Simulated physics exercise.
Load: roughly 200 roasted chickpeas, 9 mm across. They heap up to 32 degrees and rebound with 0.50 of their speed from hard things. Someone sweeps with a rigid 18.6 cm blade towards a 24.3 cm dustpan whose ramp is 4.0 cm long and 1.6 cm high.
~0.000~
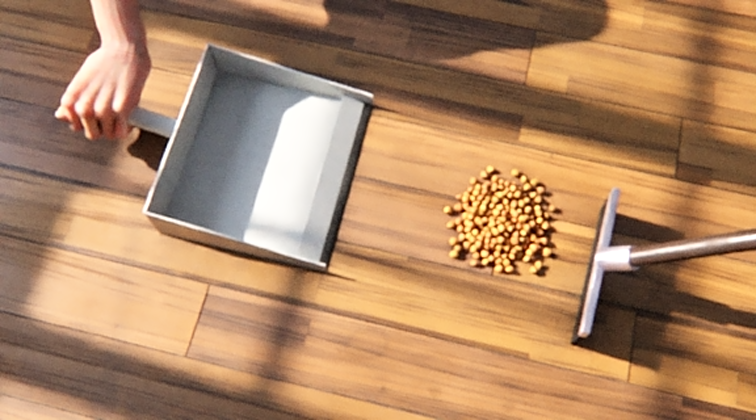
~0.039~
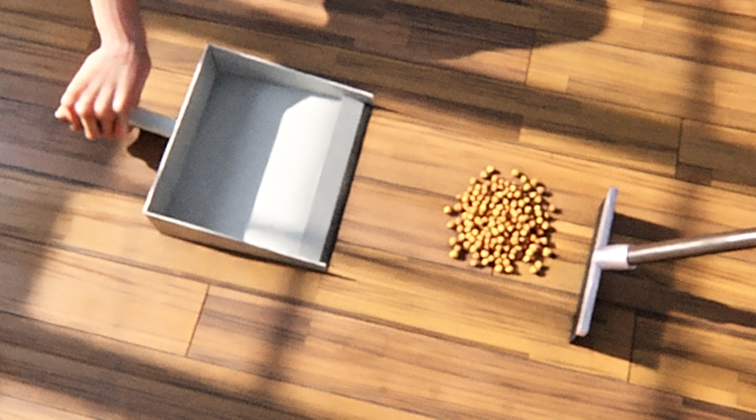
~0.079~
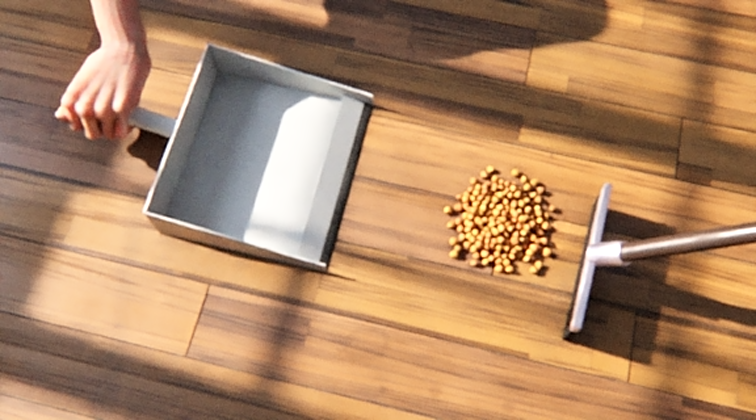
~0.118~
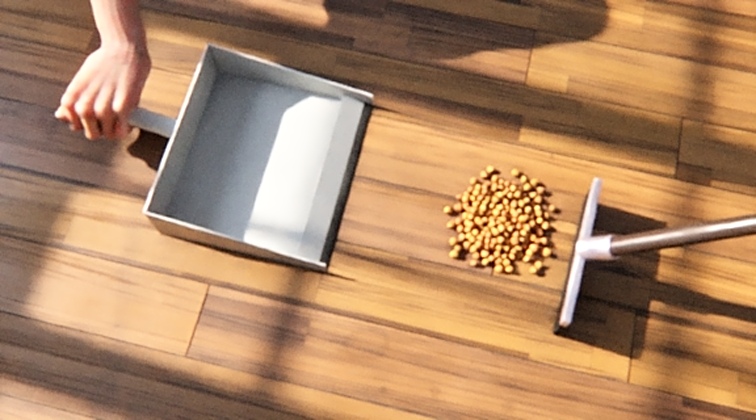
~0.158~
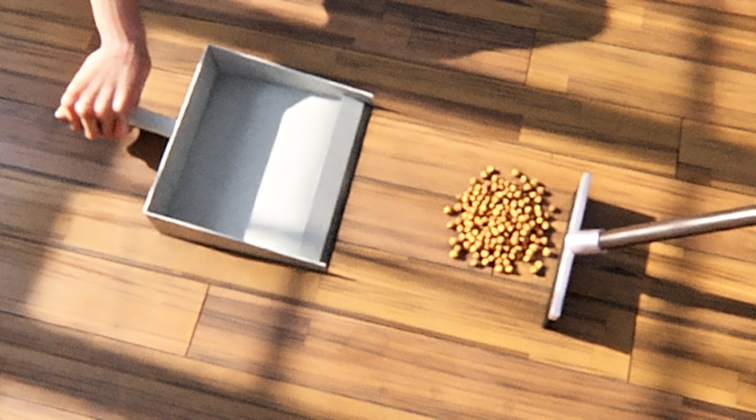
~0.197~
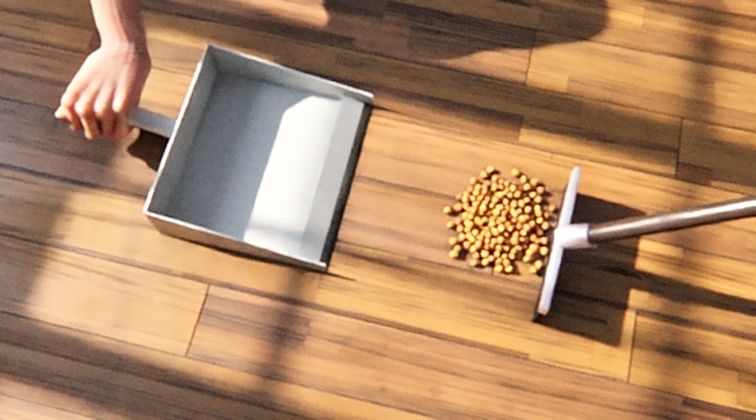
A hand holds a dustpan still while a blade slides left to the chickpeas.
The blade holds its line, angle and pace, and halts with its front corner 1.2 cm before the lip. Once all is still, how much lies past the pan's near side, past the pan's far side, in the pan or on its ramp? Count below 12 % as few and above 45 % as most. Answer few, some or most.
Past the pan's near side: Few; past the pan's far side: Few; in the pan or on its ramp: Most.
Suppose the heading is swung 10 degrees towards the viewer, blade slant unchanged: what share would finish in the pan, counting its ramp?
In that case some 55 per cent.
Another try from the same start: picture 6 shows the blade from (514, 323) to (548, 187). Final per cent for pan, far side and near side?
Pan 30, far 0, near 0.
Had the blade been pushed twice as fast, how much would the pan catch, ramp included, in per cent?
Then about 45 per cent.
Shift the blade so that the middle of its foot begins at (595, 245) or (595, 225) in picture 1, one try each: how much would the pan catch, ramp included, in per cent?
About 40 and 25 per cent.
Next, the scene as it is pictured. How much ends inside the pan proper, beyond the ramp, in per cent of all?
Some 5 per cent.
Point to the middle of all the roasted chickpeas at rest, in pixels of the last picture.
At about (356, 147).
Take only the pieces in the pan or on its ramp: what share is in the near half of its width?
About 20 per cent.
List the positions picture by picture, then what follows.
Blade from (584, 332) to (614, 195), moved 0.0 cm, 0 of the pieces shifted so far; middle of the pieces at (499, 219); pan at (255, 164), in the first frame.
Blade from (582, 331) to (612, 194), moved 0.3 cm, 0 of the pieces shifted so far; middle of the pieces at (499, 219), in the second frame.
Blade from (575, 327) to (606, 190), moved 1.1 cm, 0 of the pieces shifted so far; middle of the pieces at (499, 219), in the third frame.
Blade from (565, 321) to (596, 185), moved 2.4 cm, 0 of the pieces shifted so far; middle of the pieces at (499, 219), in the fourth frame.
Blade from (554, 315) to (586, 180), moved 3.8 cm, 0 of the pieces shifted so far; middle of the pieces at (499, 219), in the fifth frame.
Blade from (543, 309) to (576, 174), moved 5.2 cm, 0 of the pieces shifted so far; middle of the pieces at (499, 219); pan at (255, 164). The blade's pace is about 0.35 m/s, heading 18 degrees away from the viewer's side, in the sixth frame.
After 0.55 s, middle of the blade 15 cm from the lip; 0 % over the lip, far side 0 %, near side 0 %.
After 0.79 s, middle of the blade 7 cm from the lip; 0 % over the lip, far side 0 %, near side 0 %.
After 1.14 s, middle of the blade 2 cm from the lip; 50 % over the lip, far side 10 %, near side 0 %.
At rest (1.4 s), near side 0 %, far side 10 %, pan 50 %, in front of the lip or behind the blade 45 %.
